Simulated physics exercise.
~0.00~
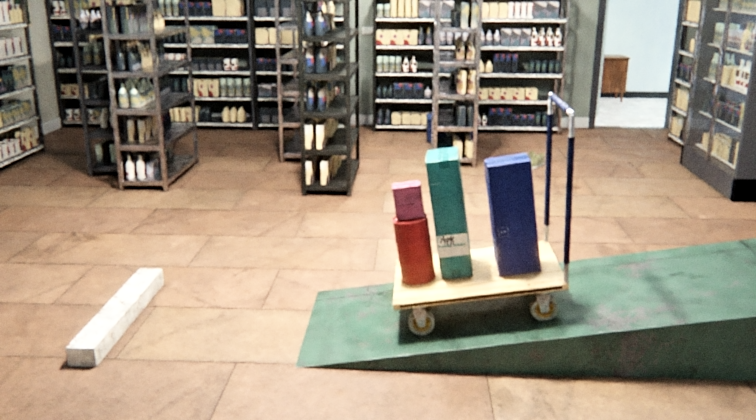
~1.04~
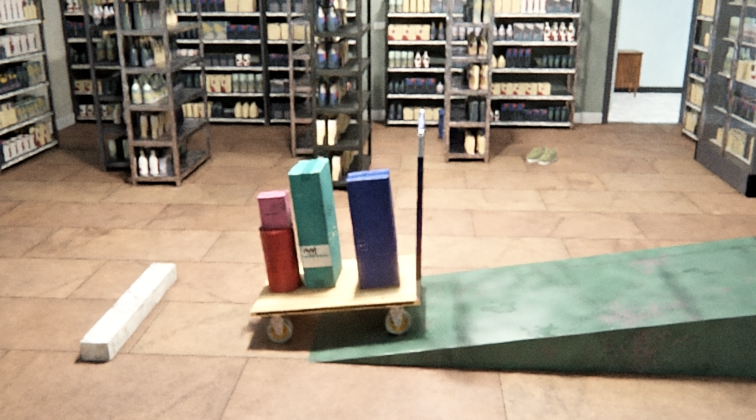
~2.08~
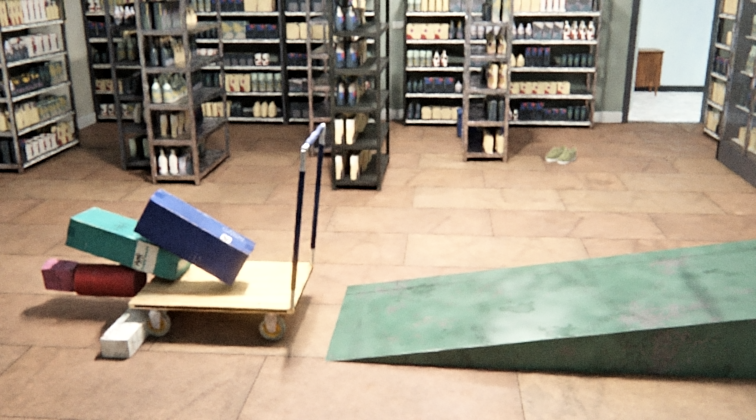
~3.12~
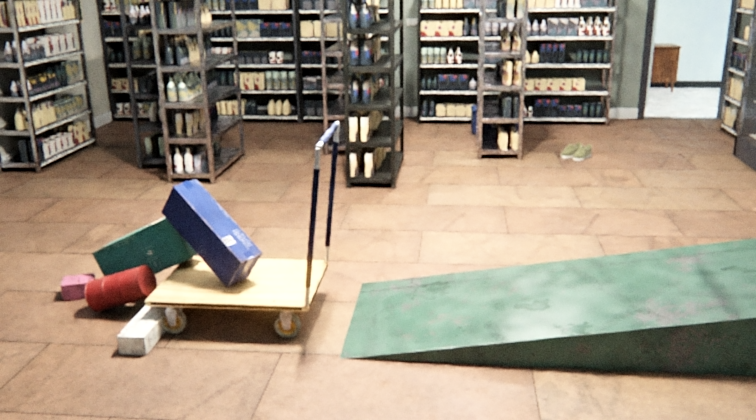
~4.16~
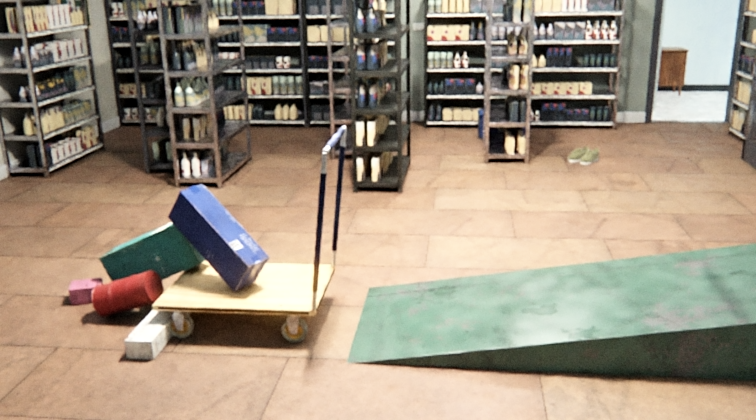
In the video, a trolley carrying a pink box, red canister, turquoise box and blue box rolls left down a green ramp and stops at a white kerb, where the load topples forward; all but the blue box, left leaning on the deck, tumble off the trolley.
